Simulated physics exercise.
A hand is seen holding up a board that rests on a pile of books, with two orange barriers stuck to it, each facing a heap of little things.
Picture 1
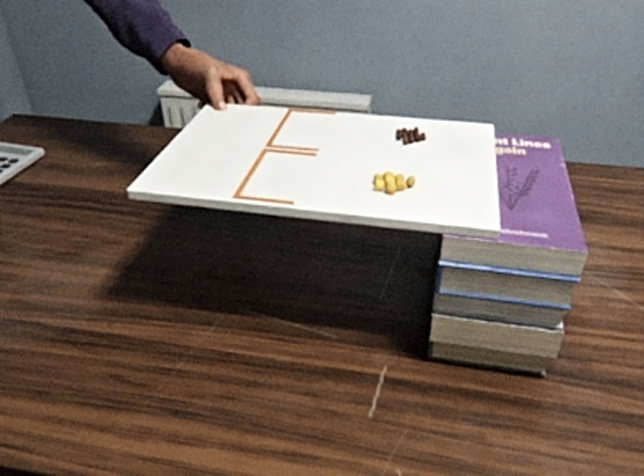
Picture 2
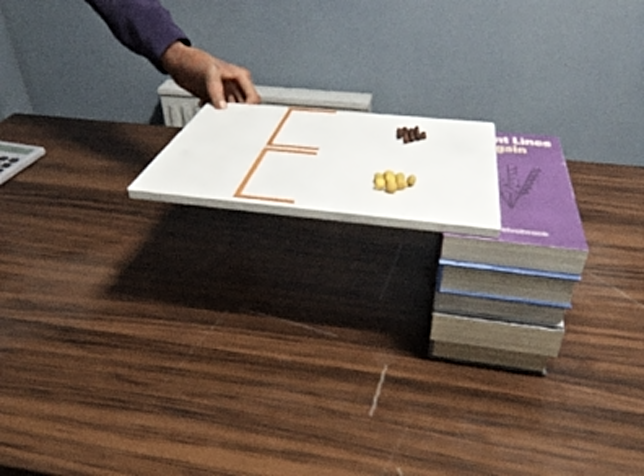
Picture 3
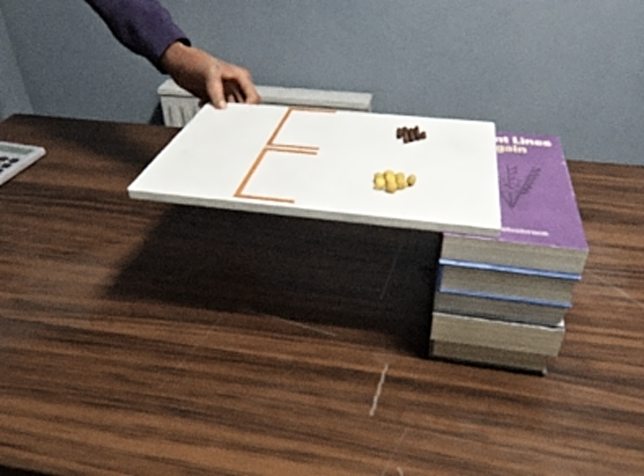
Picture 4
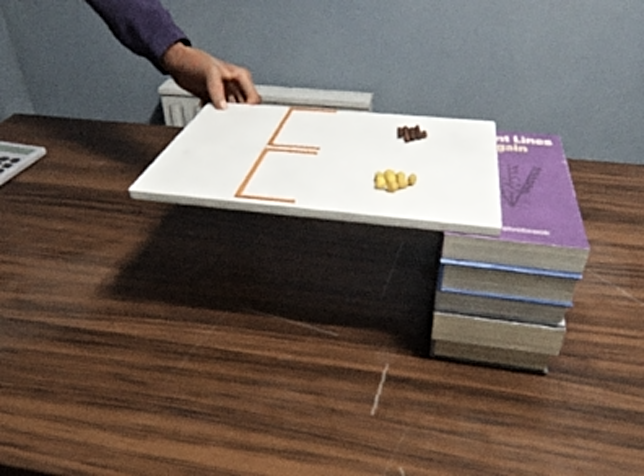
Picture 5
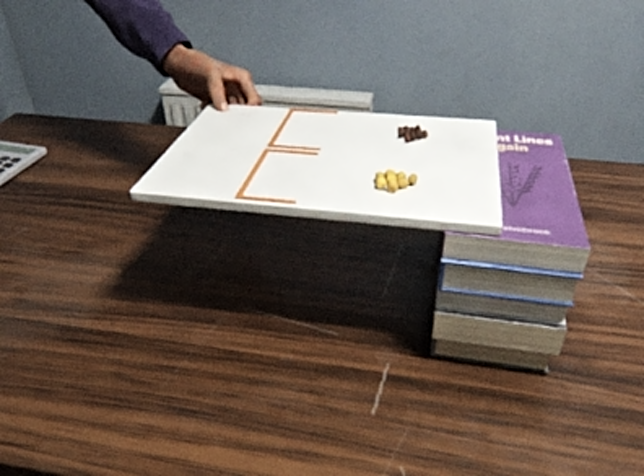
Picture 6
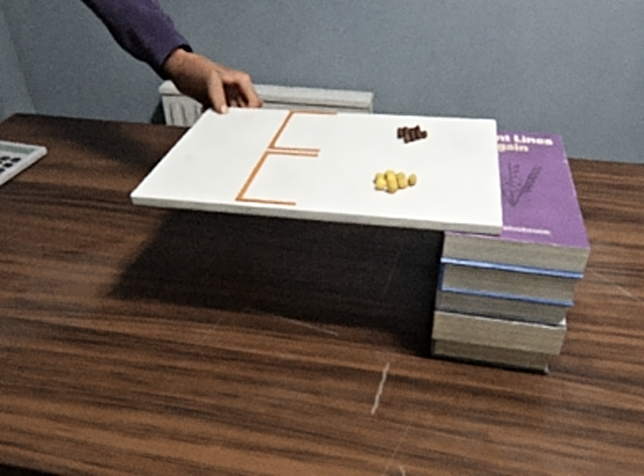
On a wooden table, a hand very slightly lowers a white board resting on books.
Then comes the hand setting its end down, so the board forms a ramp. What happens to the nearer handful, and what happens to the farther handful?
Nearer handful: It makes it past its bar. Farther handful: It makes it past its bar.
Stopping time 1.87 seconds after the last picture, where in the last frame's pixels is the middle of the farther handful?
Around (125, 224).
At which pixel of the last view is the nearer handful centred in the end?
I'd place the middle near (108, 275).
Then, 0.52 s after the last picture, board sloping at 10°; nearer handful where it was; farther handful where it was.
Then, 1.17 s after the last picture, board sloping at 20°; nearer handful on its way down; farther handful about a third past its bar.
Then, 1.87 s after the last picture, board sloping at 31°; nearer handful all past its bar; farther handful most past its bar.
At rest, board resting at 32°; nearer handful all past its bar; farther handful most past its bar.
